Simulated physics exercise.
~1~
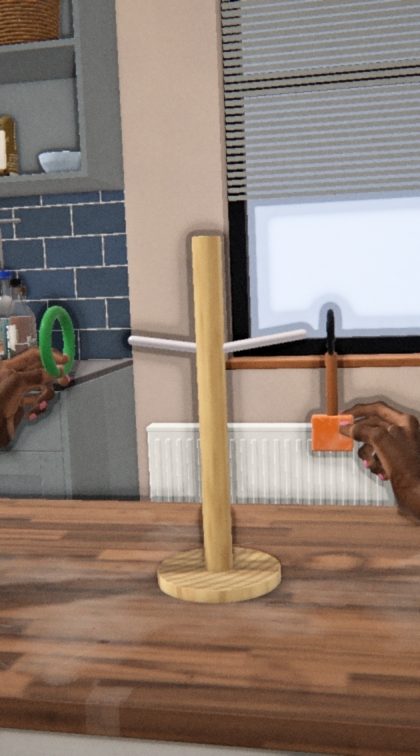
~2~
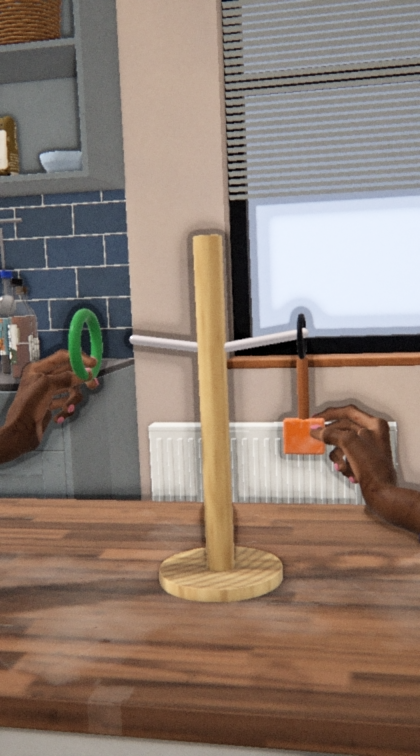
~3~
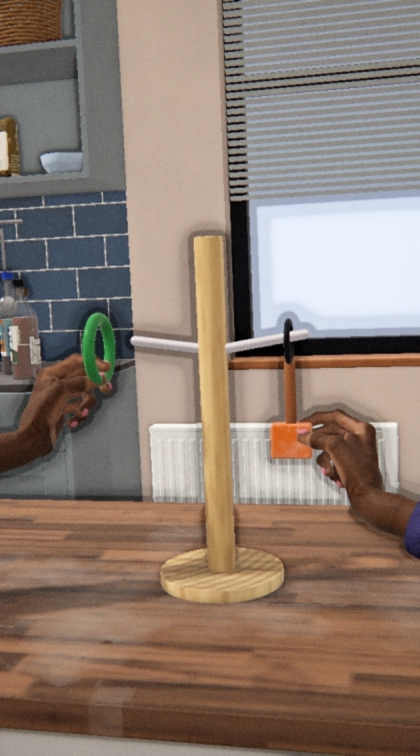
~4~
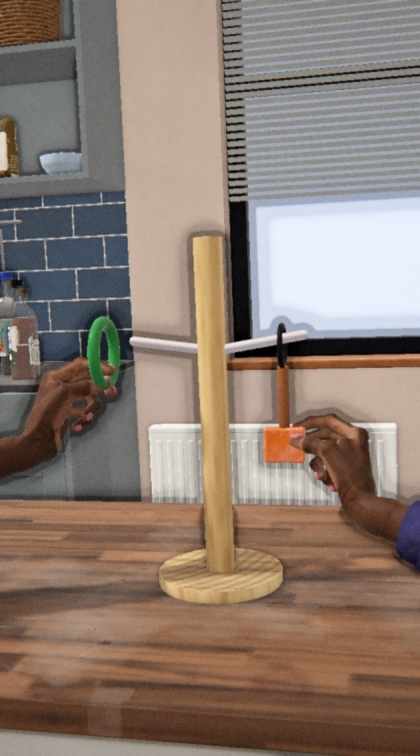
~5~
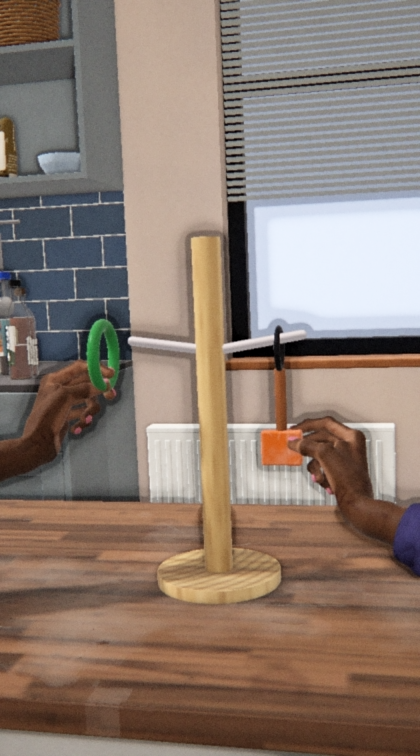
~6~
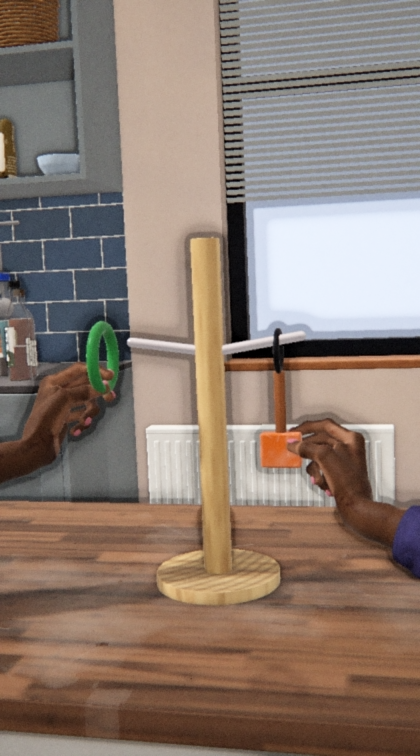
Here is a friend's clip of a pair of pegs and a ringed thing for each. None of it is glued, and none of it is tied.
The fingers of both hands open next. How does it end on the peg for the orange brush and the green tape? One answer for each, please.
The orange brush is going to hold on; the green tape is going to go down.
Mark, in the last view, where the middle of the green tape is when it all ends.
It comes to rest at about (113, 542) in the last picture.
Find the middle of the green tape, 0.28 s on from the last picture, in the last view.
About (113, 540).
Then, 0.14 s after the last picture, orange brush at rest near (280, 398); green tape moved a little near (105, 396).
Then, 0.22 s after the last picture, orange brush at rest near (280, 398); green tape falling near (110, 478).
Then, 0.28 s after the last picture, orange brush at rest near (280, 398); green tape down below near (113, 540).
At rest, the orange brush hangs there, near (280, 398); the green tape slips down, near (113, 542).
